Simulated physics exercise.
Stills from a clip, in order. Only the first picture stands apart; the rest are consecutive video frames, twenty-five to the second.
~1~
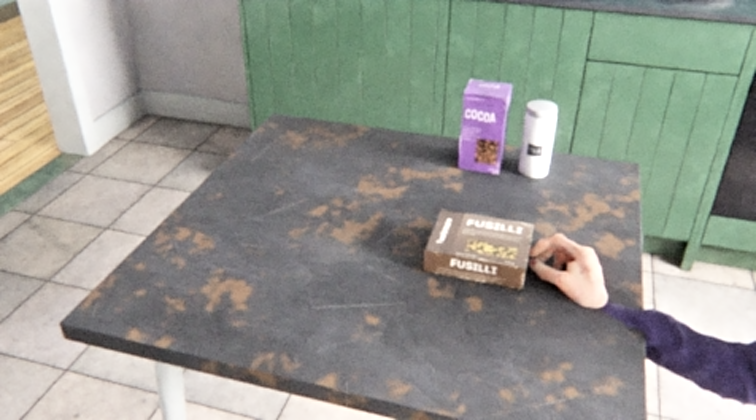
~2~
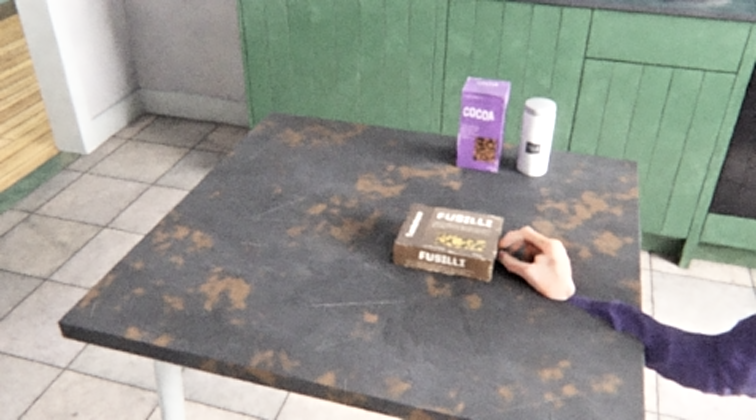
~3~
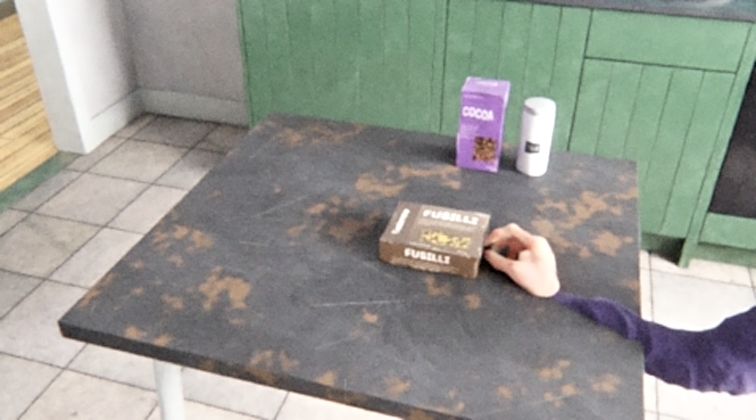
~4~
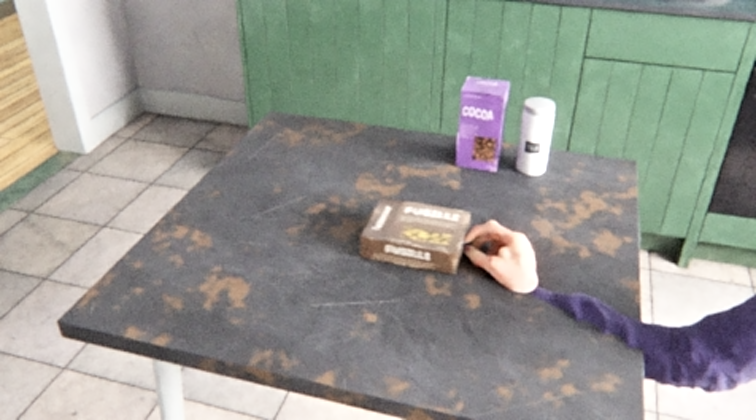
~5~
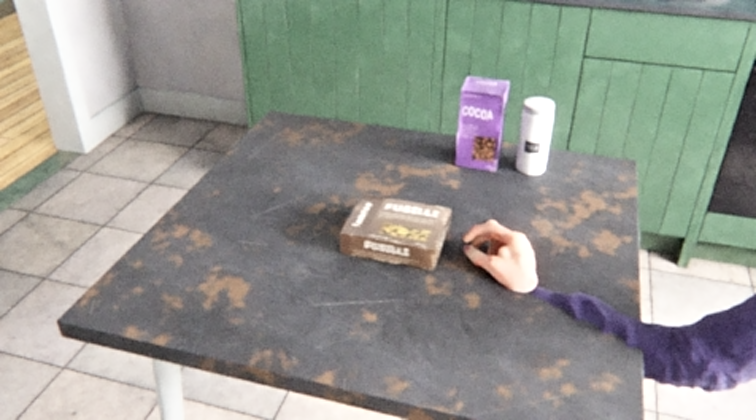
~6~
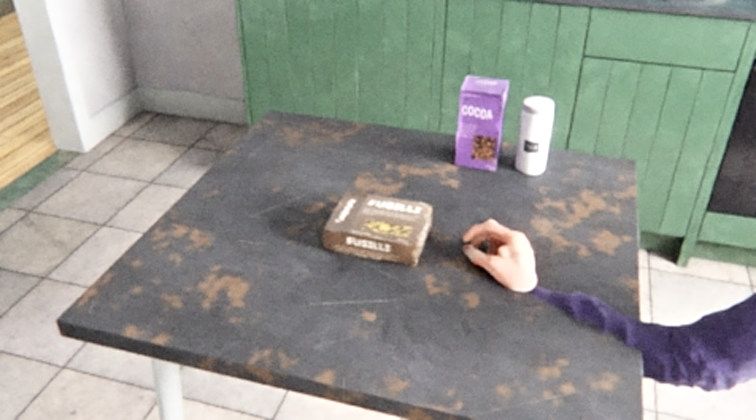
A brown fusilli packet slides left across the table, pushed by a hand that then stops.
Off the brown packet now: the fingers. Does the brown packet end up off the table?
No, seems to me it never makes it past the edge.
Then, 0.10 s later than the last frame, brown packet moved about its own width near (349, 222).
Then, 0.20 s later than the last frame, brown packet moved about its own width near (335, 219).
Then, 0.30 s later than the last frame, brown packet resting near (335, 220).
When it is over, moved from the start, brown packet. End places, in pixels of the last picture, brown packet near (334, 219).
